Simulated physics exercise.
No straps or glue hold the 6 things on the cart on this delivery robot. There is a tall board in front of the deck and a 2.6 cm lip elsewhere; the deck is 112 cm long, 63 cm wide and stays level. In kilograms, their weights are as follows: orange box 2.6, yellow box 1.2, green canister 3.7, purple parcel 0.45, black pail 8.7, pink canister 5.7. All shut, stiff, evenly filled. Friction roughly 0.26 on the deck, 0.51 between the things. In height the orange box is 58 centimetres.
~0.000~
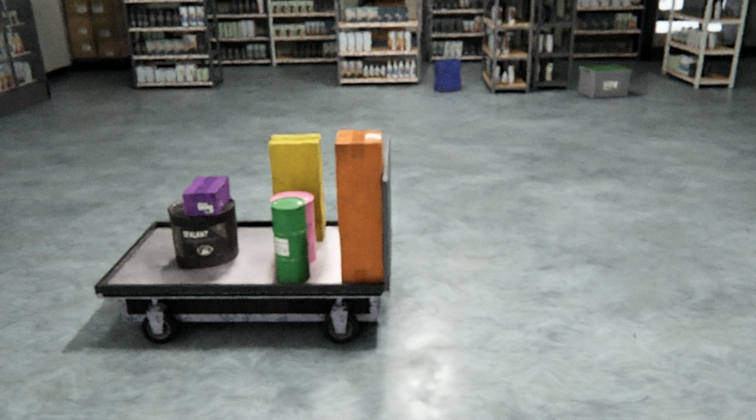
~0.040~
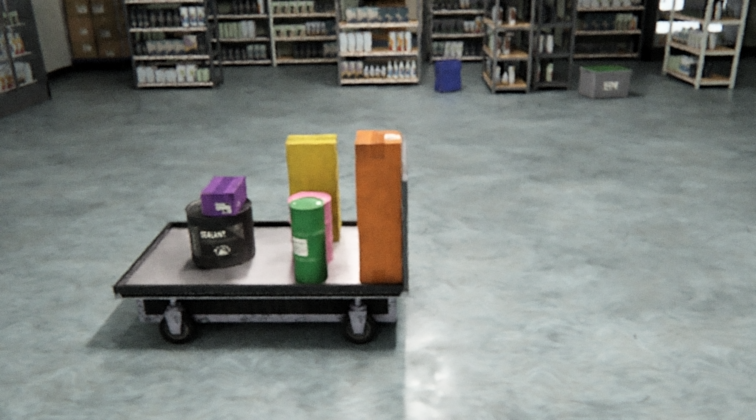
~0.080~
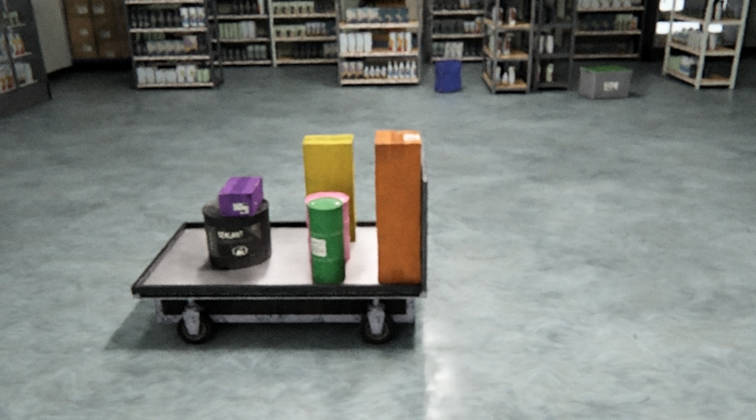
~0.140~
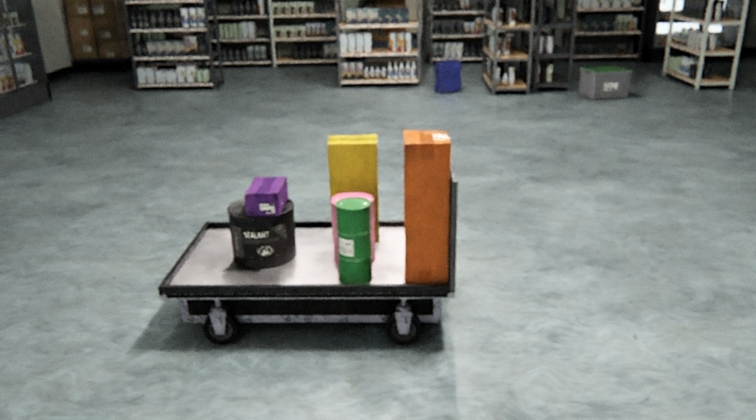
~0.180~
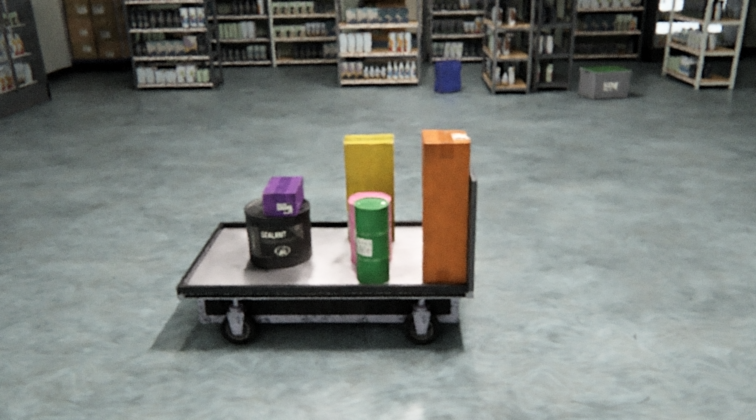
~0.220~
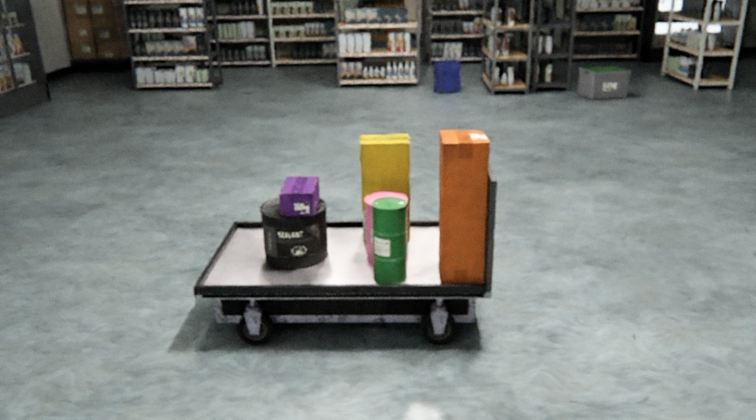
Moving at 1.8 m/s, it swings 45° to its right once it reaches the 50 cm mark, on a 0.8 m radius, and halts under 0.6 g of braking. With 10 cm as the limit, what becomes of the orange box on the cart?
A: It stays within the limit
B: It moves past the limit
B, it moves past the limit.
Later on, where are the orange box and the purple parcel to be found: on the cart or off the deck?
Well, the orange box is out of bounds, and the purple parcel is still in bounds.
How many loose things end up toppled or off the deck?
So, 1 in all.
By 0.52 s, cart has run 94 cm, turned 21°; orange box 26 cm from its spot near (595, 213); green canister tilted 10°; pink canister tilted 10°.
By 0.82 s, cart has run 147 cm, turned 45°; orange box tilted 45°; green canister tilted 19°; pink canister tilted 10°.
By 1.02 s, cart has run 169 cm, turned 45°; orange box now off the deck; green canister 31 cm from its spot; pink canister tilted 6°.
When it is over (2.1 s), off the deck, orange box; not toppled but over 10 cm from the start, yellow box, green canister, purple parcel, black pail and pink canister.
